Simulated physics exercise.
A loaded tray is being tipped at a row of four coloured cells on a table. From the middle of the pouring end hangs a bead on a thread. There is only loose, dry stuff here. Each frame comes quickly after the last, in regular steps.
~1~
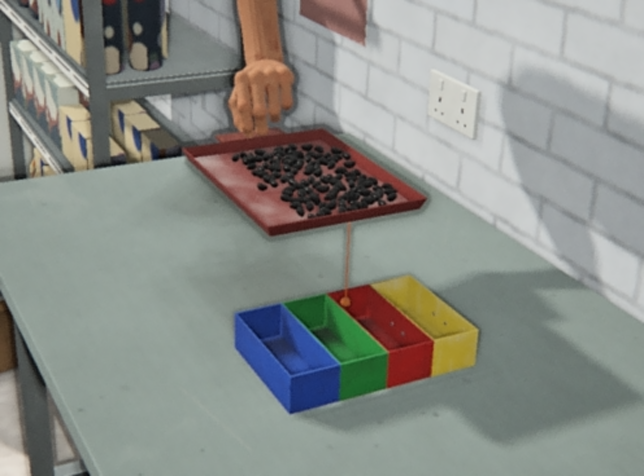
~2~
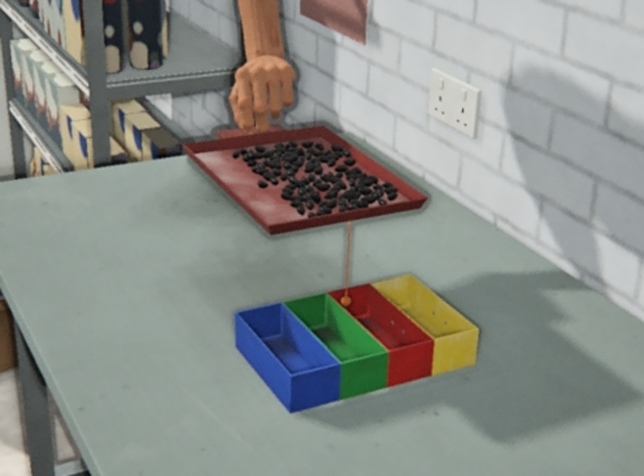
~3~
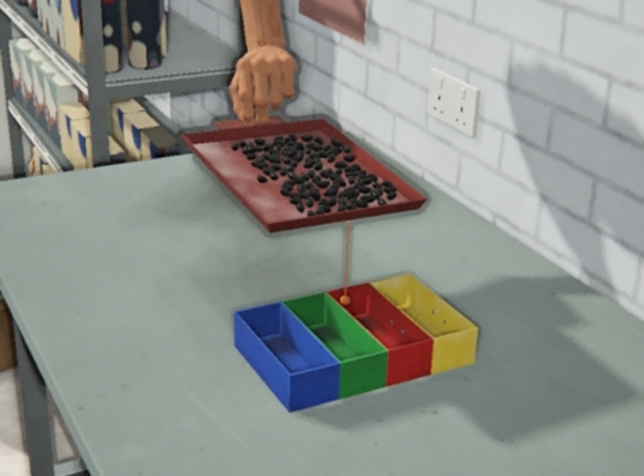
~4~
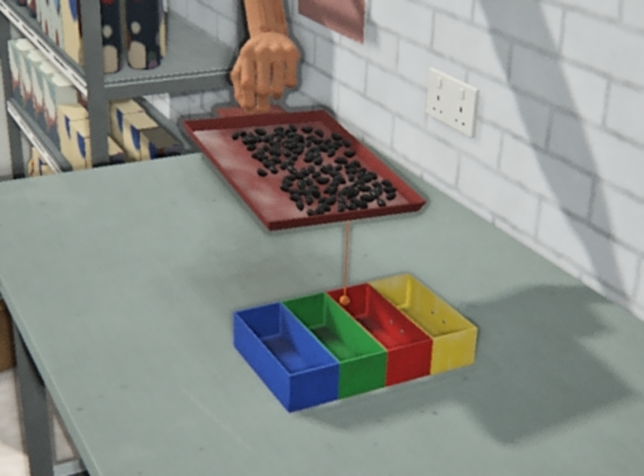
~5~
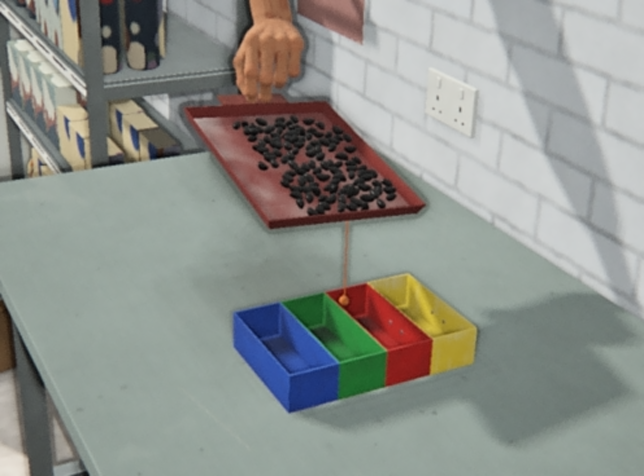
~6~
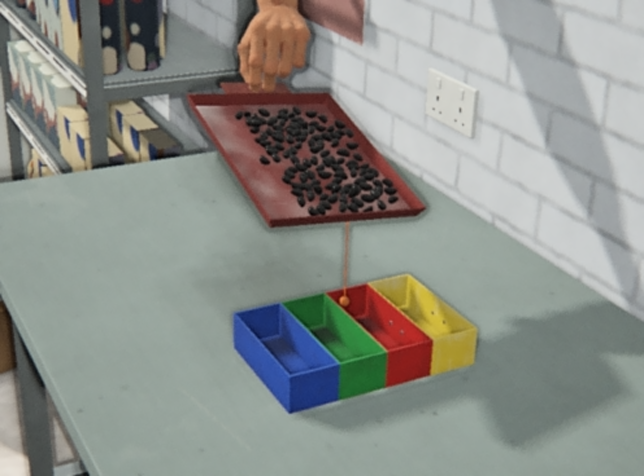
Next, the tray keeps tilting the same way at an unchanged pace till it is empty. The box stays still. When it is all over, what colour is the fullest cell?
It is the yellow one.
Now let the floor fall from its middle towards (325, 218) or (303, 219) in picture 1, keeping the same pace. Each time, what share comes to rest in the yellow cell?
First case: 10 %; second case: 0 %.
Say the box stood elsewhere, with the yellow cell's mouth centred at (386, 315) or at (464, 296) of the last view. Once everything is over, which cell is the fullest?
In order of the tries: The yellow one and red.
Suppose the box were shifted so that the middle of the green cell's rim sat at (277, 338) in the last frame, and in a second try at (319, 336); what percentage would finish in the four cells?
Close to 20 %, followed by close to 70 %.
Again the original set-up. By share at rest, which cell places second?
Second is the red one.
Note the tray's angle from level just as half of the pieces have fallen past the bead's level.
That happens at around 80°.
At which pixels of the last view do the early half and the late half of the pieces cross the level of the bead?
Near (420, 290) to start, and near (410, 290) afterwards.
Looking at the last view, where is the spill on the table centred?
The centre sits near (503, 327).
Soon, tray tipped steeply; most on the tray; a stray few in the yellow cell; a small part falling or outside the box.
A while on, tray tipped right over; a stray few on the tray; about half in the yellow cell; about a quarter in the red cell; a stray few in the green cell; about a quarter falling or outside the box.
Towards the end, tray tipped past a quarter turn; about half in the yellow cell; about a quarter in the red cell; a stray few in the green cell; a small part falling or outside the box.
Finally, tray tipped past a quarter turn; about half in the yellow cell; about a quarter in the red cell; a stray few in the green cell; none in the blue cell; a small part outside the box.
